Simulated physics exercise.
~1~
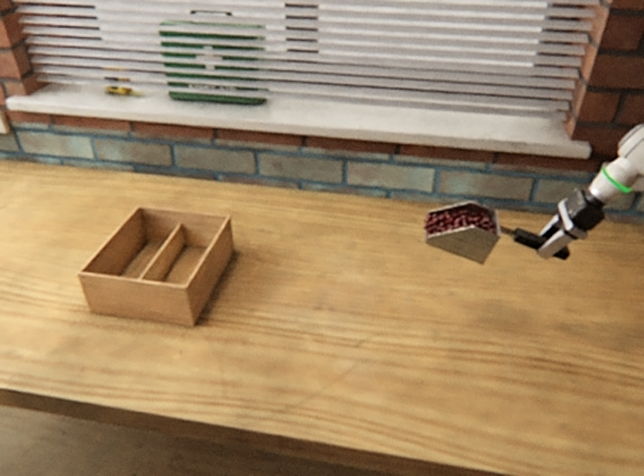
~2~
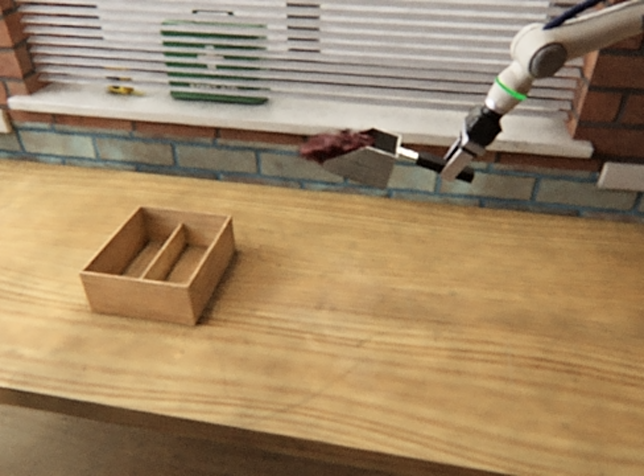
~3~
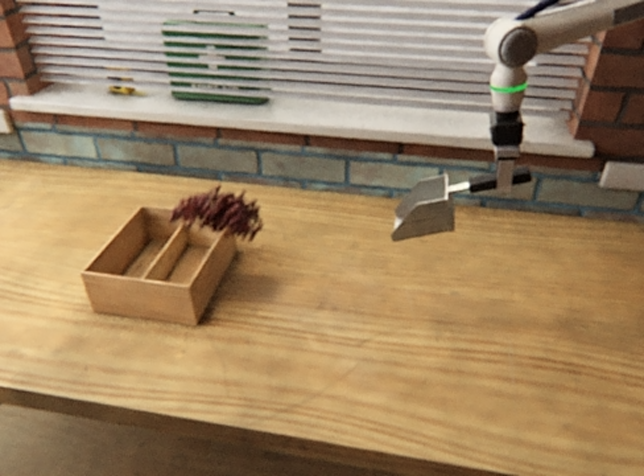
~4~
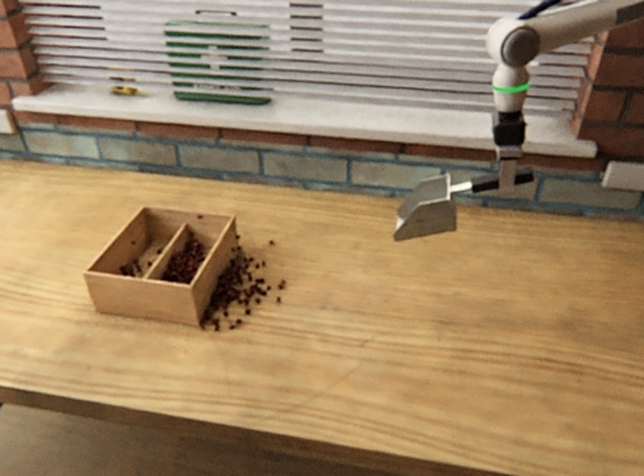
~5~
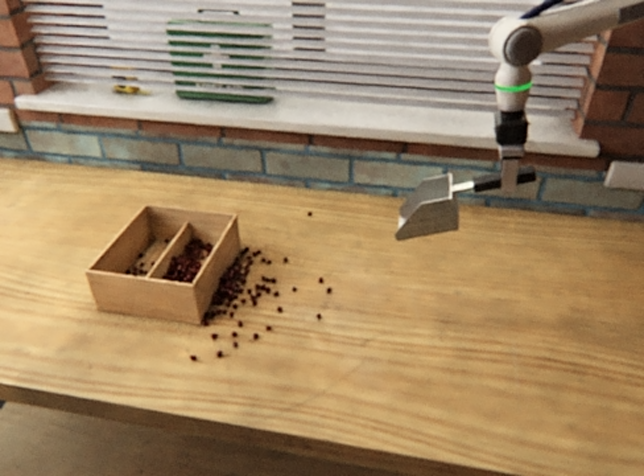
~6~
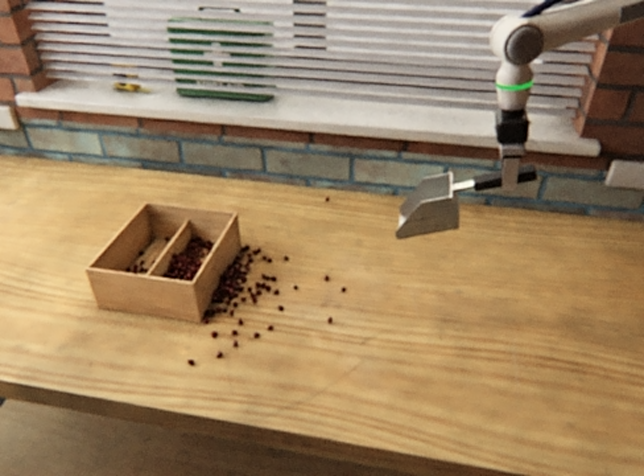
At first, a robot arm on the right holds a metal scoop heaped with dark red beans above a wooden table, with an open, divided wooden box to the left. The arm swings the scoop left and upward, and the beans begin sliding over its front edge. It then draws back to the right and tips the scoop forward, while the beans fly in a clump toward the box's right side. They drop into both compartments, mostly the right one, and many spill beside the box. Stray beans roll outward and settle on the table while the emptied scoop stays still.
